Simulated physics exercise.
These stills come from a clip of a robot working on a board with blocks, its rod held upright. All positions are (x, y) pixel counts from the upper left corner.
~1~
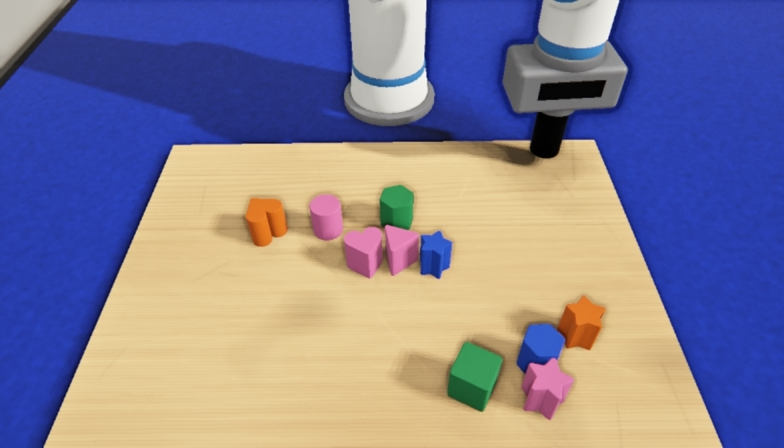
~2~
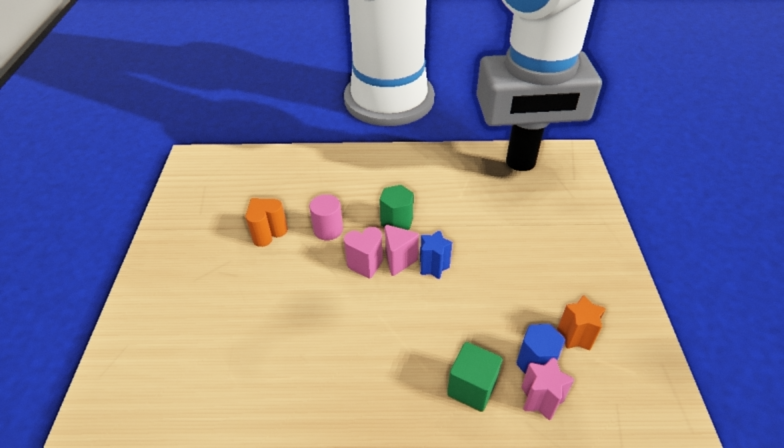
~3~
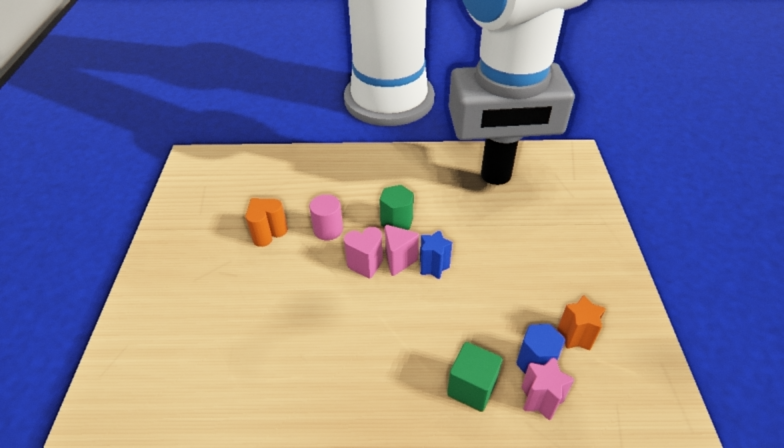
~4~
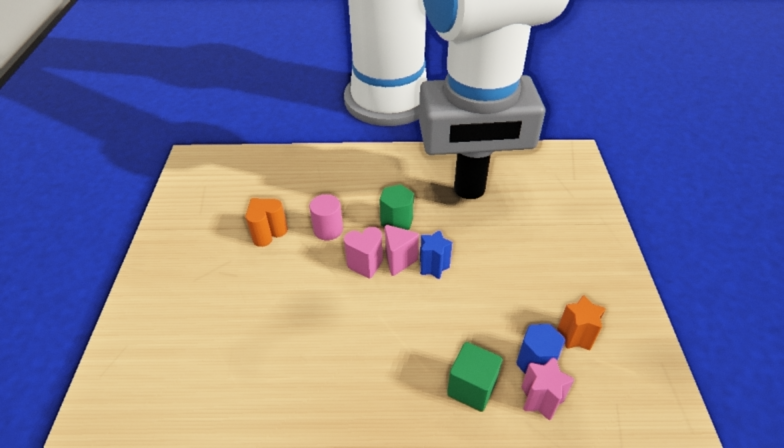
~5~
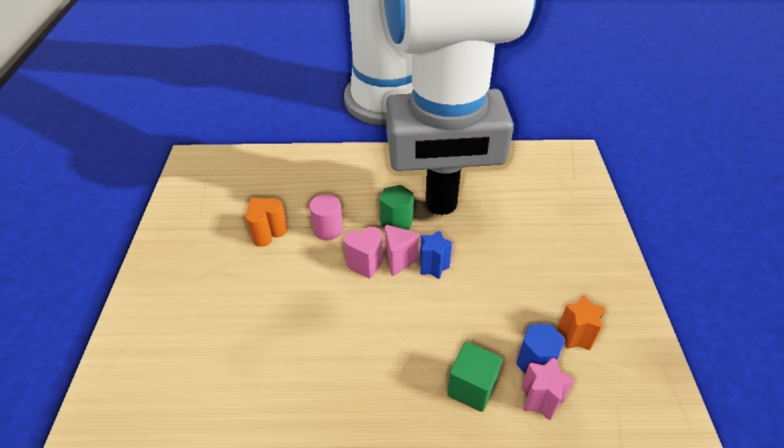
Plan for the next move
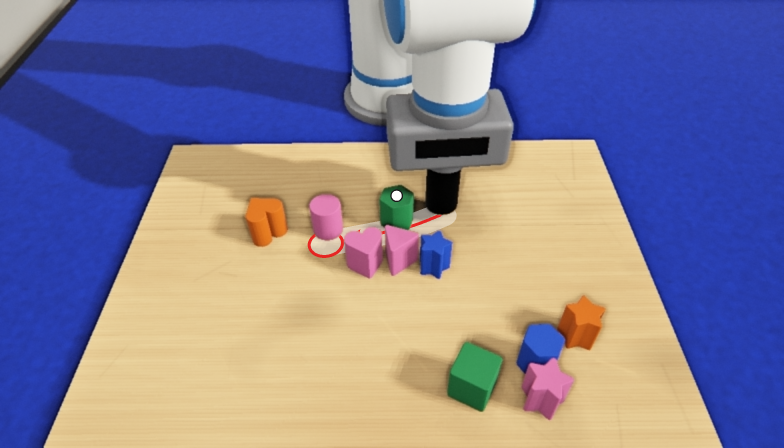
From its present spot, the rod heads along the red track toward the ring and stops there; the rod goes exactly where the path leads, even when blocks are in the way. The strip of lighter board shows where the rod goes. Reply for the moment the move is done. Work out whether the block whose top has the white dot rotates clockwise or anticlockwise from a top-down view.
Verdict: Clockwise.
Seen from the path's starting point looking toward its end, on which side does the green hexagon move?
Toward the right.
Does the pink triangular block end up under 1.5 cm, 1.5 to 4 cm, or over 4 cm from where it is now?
Below 1.5 cm.
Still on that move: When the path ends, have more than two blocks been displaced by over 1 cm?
I expect not.
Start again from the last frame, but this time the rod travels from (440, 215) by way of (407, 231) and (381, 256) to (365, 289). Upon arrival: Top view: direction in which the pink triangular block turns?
Answer: Anticlockwise.
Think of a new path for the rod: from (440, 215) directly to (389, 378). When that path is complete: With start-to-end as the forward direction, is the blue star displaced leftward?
My answer is yes.
Drawn move, from (440, 215) over (386, 232) to (326, 244); the dot is on the green hexagon.
On the path given first. One third of the way, rod (404, 217); green hexagon (372, 199).
Two thirds of the way, rod (365, 225); pink disc (309, 204); green hexagon (339, 196), turned 35° clockwise.
At the end, rod (324, 233); pink disc (300, 203); pink heart still; green hexagon (331, 193), turned 55° clockwise; pink triangular block still.
